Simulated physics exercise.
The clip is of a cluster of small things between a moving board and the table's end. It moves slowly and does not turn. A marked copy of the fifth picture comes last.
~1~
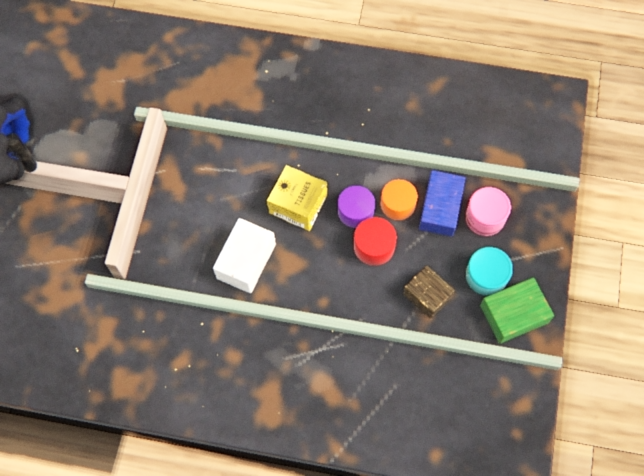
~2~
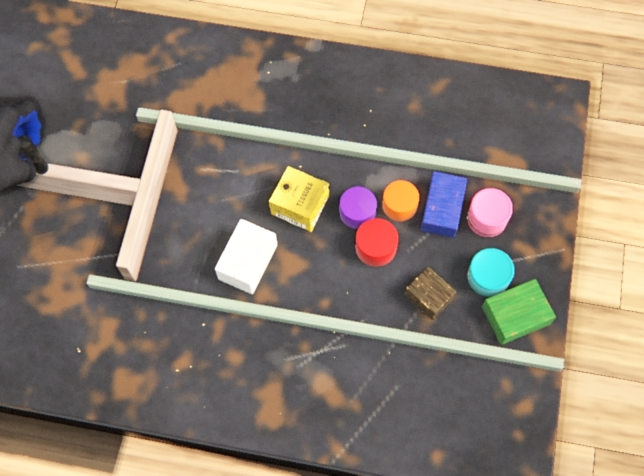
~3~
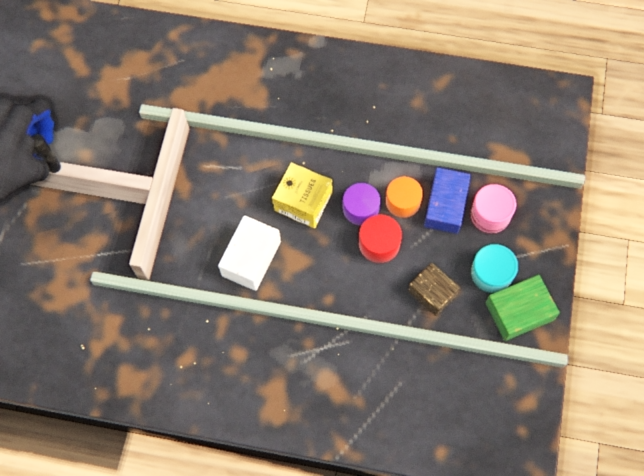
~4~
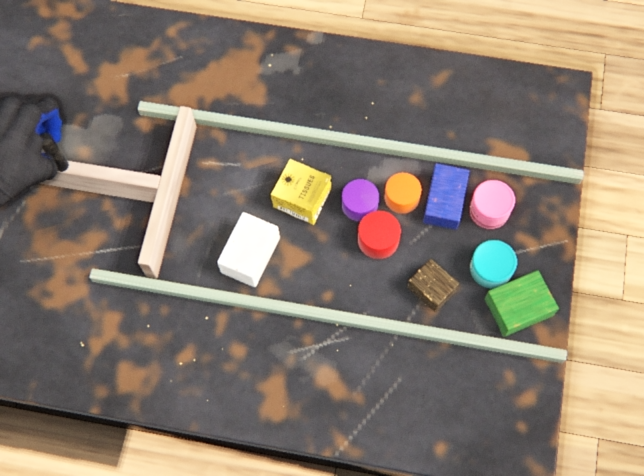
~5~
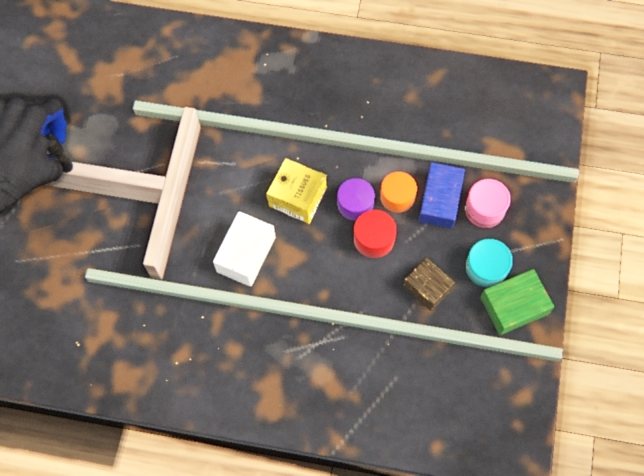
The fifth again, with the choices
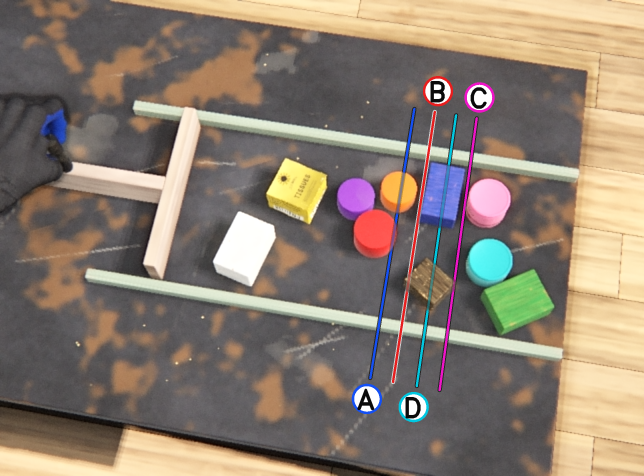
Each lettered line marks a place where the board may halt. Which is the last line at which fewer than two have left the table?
No second one falls up to C.
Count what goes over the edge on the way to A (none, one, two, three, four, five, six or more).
By then, none.
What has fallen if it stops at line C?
The pink tub goes over.
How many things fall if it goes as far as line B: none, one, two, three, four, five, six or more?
By then, none.
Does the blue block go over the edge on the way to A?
No.
On the marked copy, A at (394, 236); B at (415, 240); C at (459, 247); D at (437, 243).
Following C. Soon after the start, board (272, 200); white block (291, 255); yellow box (308, 189).
Later, board (377, 217); pink tub (525, 200); blue block (478, 193).
In the end, board (459, 230); pink tub over the edge; turquoise tub (562, 262); one fallen.
As for the rest, A is within the limit but short; B is within the limit but short; D is within the limit but short.
